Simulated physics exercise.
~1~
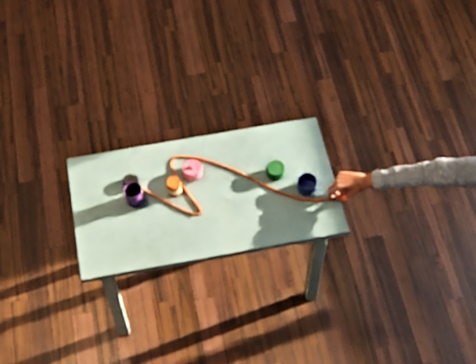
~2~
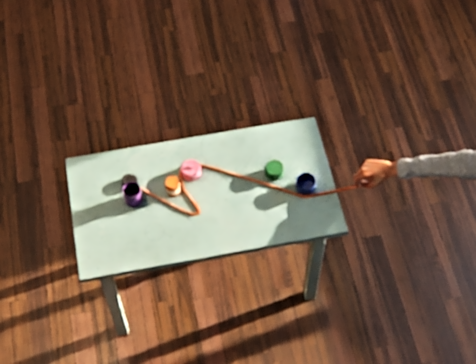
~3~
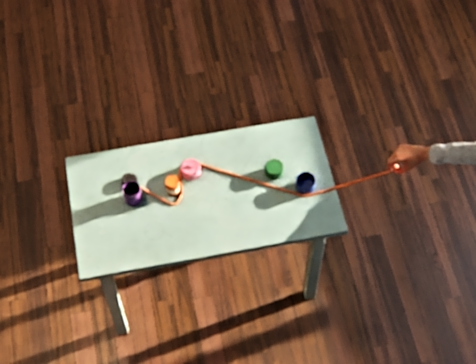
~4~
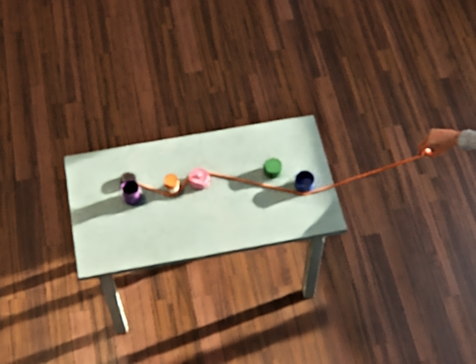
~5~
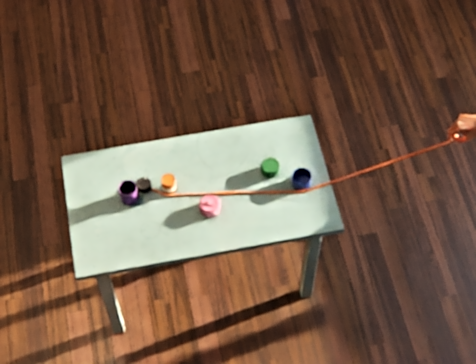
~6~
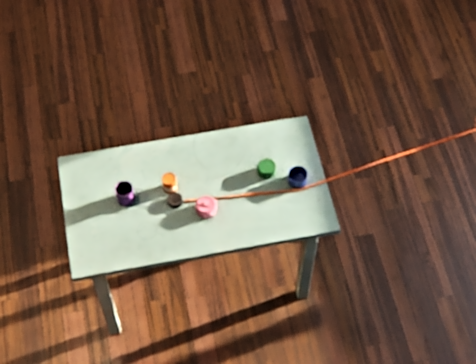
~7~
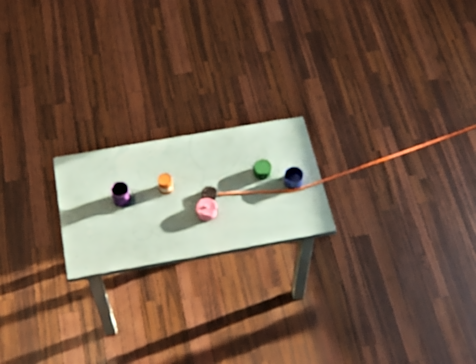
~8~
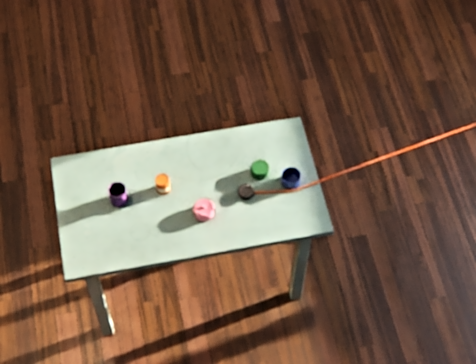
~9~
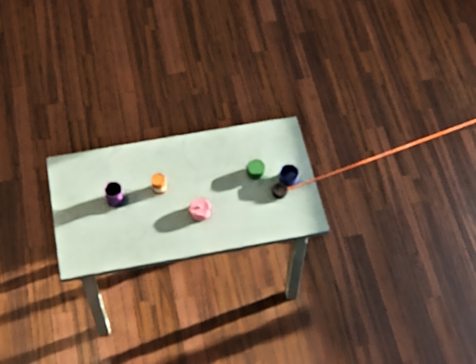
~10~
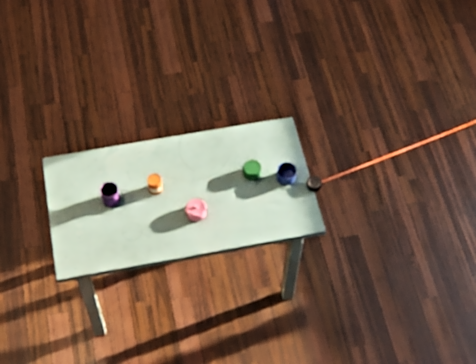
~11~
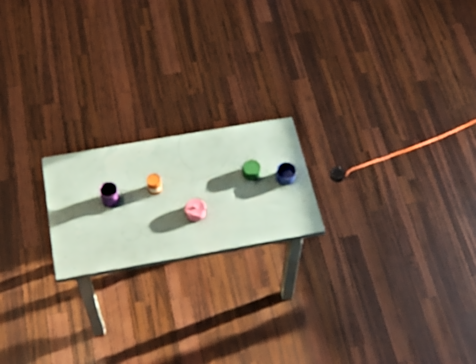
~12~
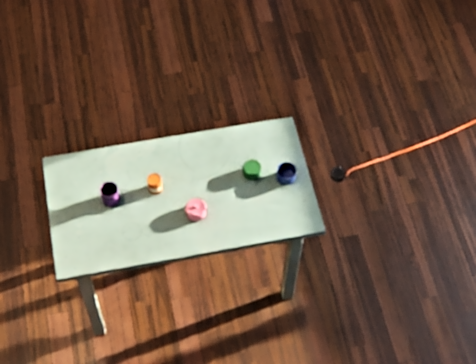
The clip opens on a pale green table holding purple, orange, pink, green and blue containers, with a hand at the right gripping an orange lead that winds among them. The hand pulls the lead to the right, drawing its bends straight. As it tightens, it drags the pink pot a little to the right and toward the near side. The hand leaves view while the small black base slides between the orange and pink containers, then past the green and blue ones. Finally the base clears the right edge and stops beyond it, with all five containers still upright on the table.
